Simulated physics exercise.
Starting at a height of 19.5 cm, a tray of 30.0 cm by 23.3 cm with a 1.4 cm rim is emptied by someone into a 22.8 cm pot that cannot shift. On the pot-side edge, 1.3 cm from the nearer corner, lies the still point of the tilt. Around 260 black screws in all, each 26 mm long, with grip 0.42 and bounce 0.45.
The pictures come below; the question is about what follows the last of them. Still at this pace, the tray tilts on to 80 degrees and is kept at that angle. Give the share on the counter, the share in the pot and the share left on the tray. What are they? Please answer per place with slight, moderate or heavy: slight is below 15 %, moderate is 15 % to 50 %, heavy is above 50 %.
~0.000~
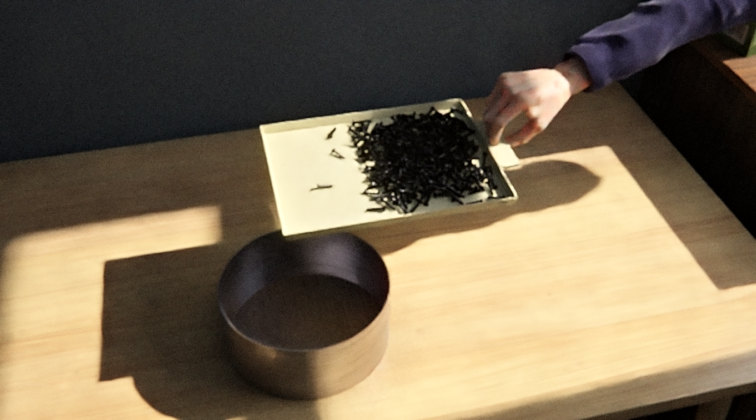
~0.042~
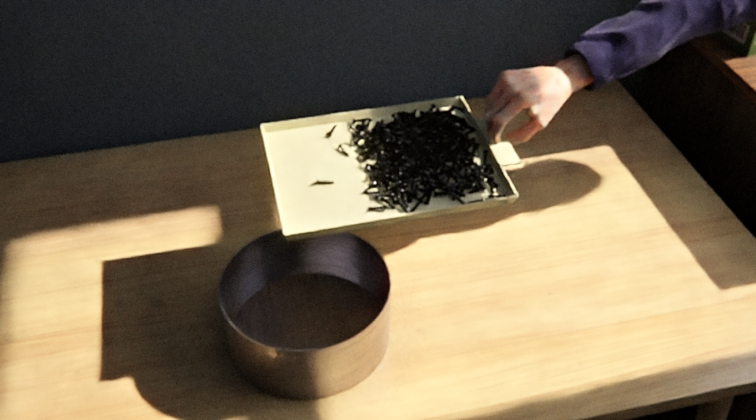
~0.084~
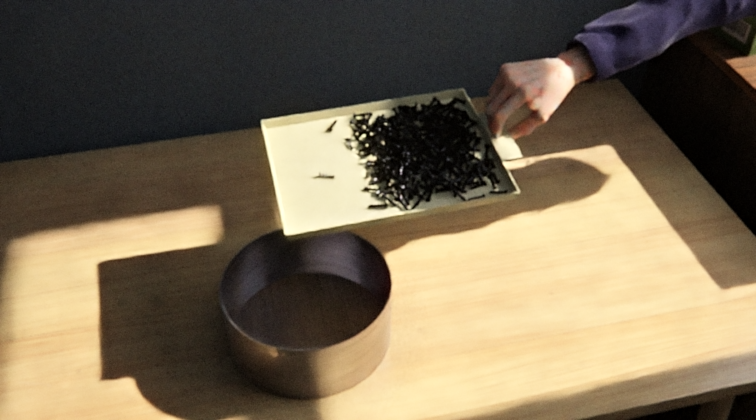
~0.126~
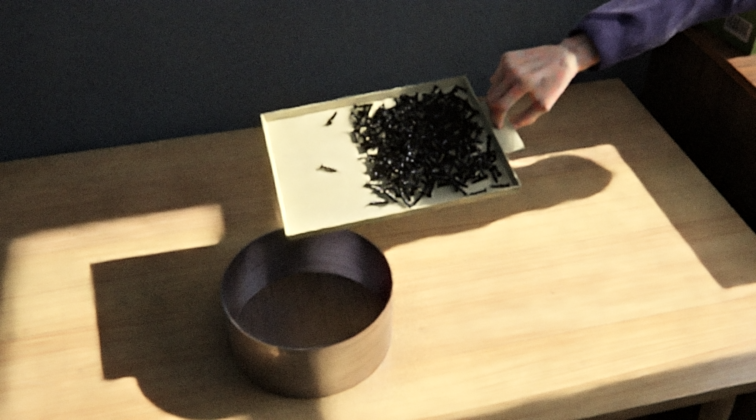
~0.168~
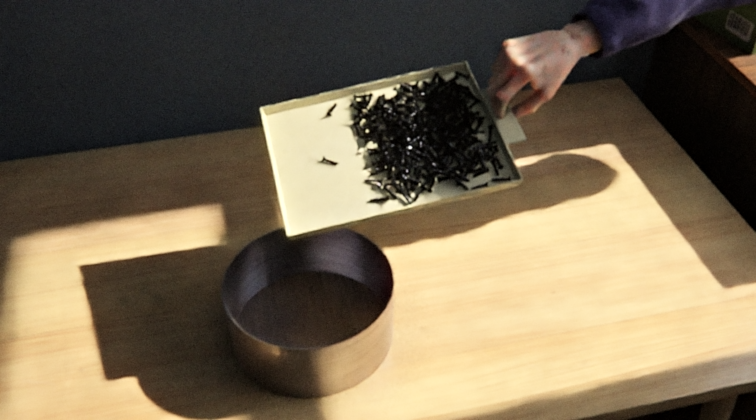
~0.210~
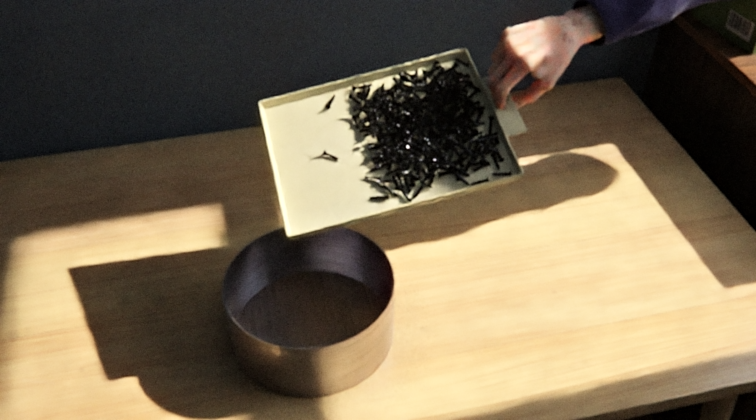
Per place: Counter moderate, pot heavy, tray slight.
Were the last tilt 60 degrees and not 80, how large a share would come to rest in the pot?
I'd say close to 70 percent.
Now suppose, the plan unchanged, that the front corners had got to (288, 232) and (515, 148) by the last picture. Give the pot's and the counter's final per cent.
Pot 35 % / counter 65 %.
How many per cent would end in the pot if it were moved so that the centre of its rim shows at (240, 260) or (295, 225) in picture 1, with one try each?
Try one: ~ 20 %; try two: ~ 0 %.
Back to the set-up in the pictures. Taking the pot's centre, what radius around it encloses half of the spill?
24 cm.
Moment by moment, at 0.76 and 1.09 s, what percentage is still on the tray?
Sequence: 70; 0.
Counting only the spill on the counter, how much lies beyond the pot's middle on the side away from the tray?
About 80 percent of the spill.
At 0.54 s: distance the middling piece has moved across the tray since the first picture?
Roughly 5 cm.
After 0.54 s, tilt 47 degrees; the tray holds 100 %, the pot 0 %.
After 0.76 s, tilt 68 degrees; the tray holds 70 %, the pot 0 %.
After 1.09 s, tilt 80 degrees; the tray holds 0 %, the pot 65 %.
By 2.2 s all is still; counter 30 %, pot 70 %, tray 0 %.
